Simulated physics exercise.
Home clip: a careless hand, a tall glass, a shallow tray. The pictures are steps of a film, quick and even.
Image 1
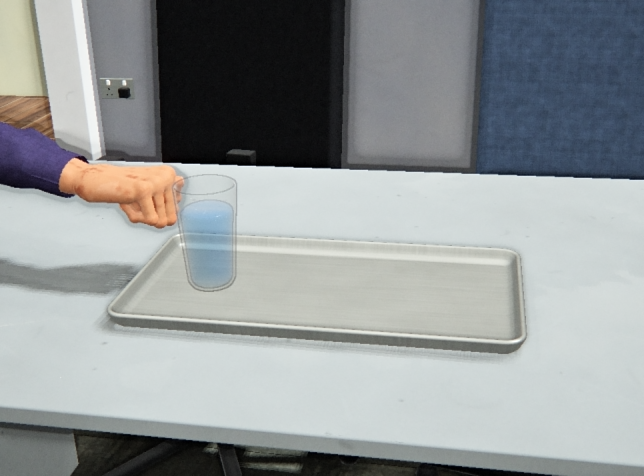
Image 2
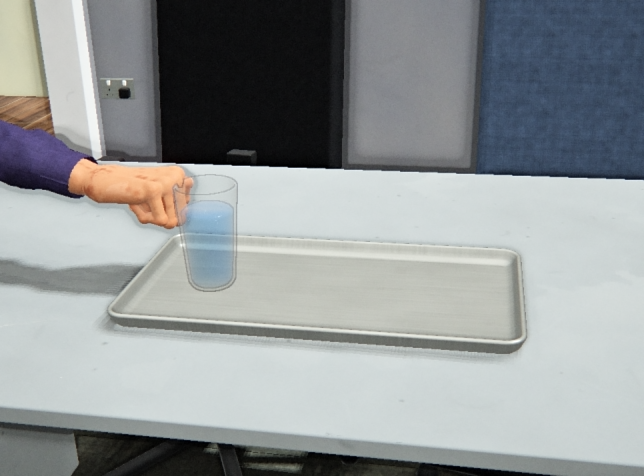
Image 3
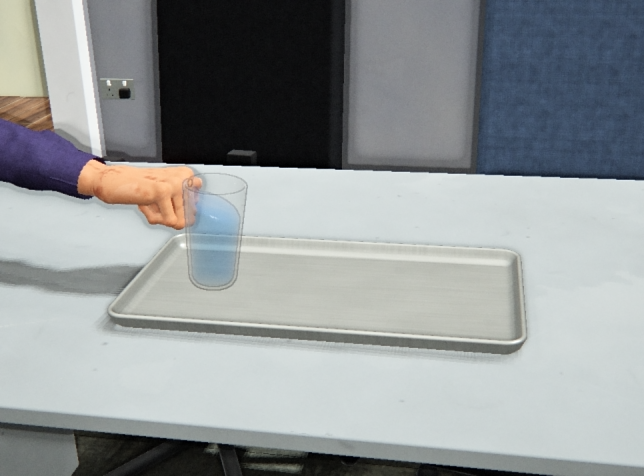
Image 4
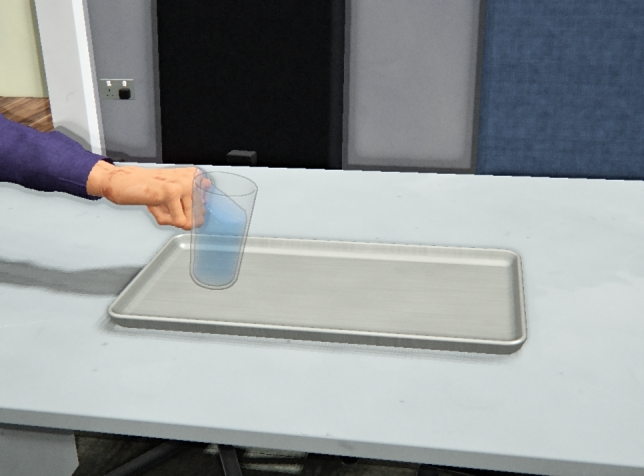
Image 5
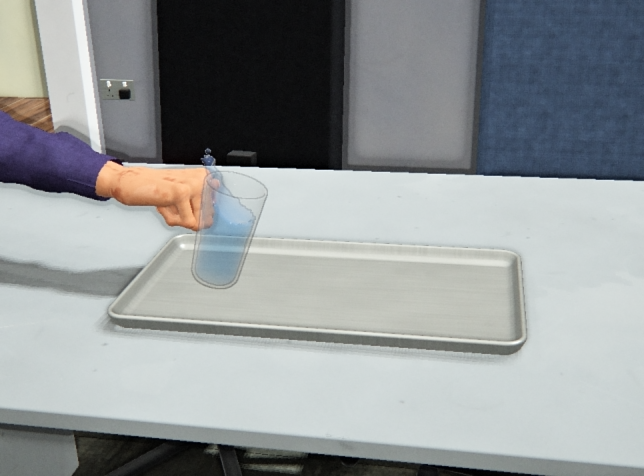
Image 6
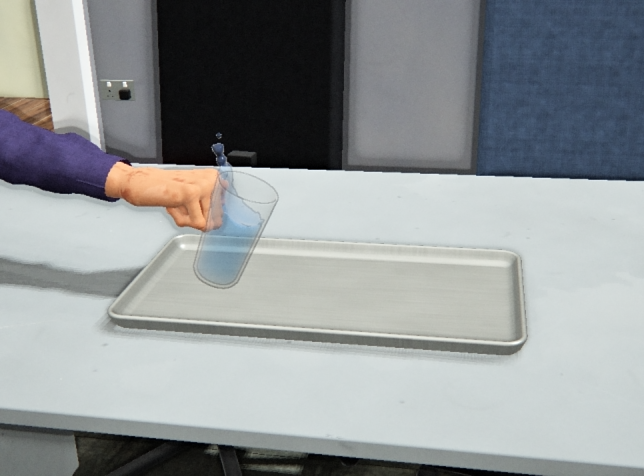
In an office-like room, seen from a fixed, slightly raised view, a pale table stands before black, grey and blue panels. A hand in a purple sleeve, at the left, touches a tall clear glass of blue liquid above the left part of a shallow grey tray. The hand pushes rightward, the glass leans steadily right, and the liquid sloshes, with small drops rising above its left rim.
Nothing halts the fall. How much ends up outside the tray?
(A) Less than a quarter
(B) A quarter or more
B, A quarter or more.
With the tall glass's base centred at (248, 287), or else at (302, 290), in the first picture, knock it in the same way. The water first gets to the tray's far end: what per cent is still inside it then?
Lab note - try 1 about 55 %, try 2 about 75 %.
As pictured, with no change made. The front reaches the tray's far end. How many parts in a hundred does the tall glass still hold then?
Remaining in tall glass: Approx. 45 %.
A moment on, the tall glass lies on its side and 97 per cent is in the glass, 0 on the tray and 3 above or beyond its rim.
Next, the tall glass lies on its side and 53 per cent is in the glass, 40 on the tray and 8 above or beyond its rim.
Then the tall glass lies on its side and 29 per cent is in the glass, 56 on the tray and 15 above or beyond its rim.
Later the tall glass lies on its side and 15 per cent is in the glass, 49 on the tray and 36 above or beyond its rim.
Finally, 64 per cent is held by tray and glass, 36 is off the tray.
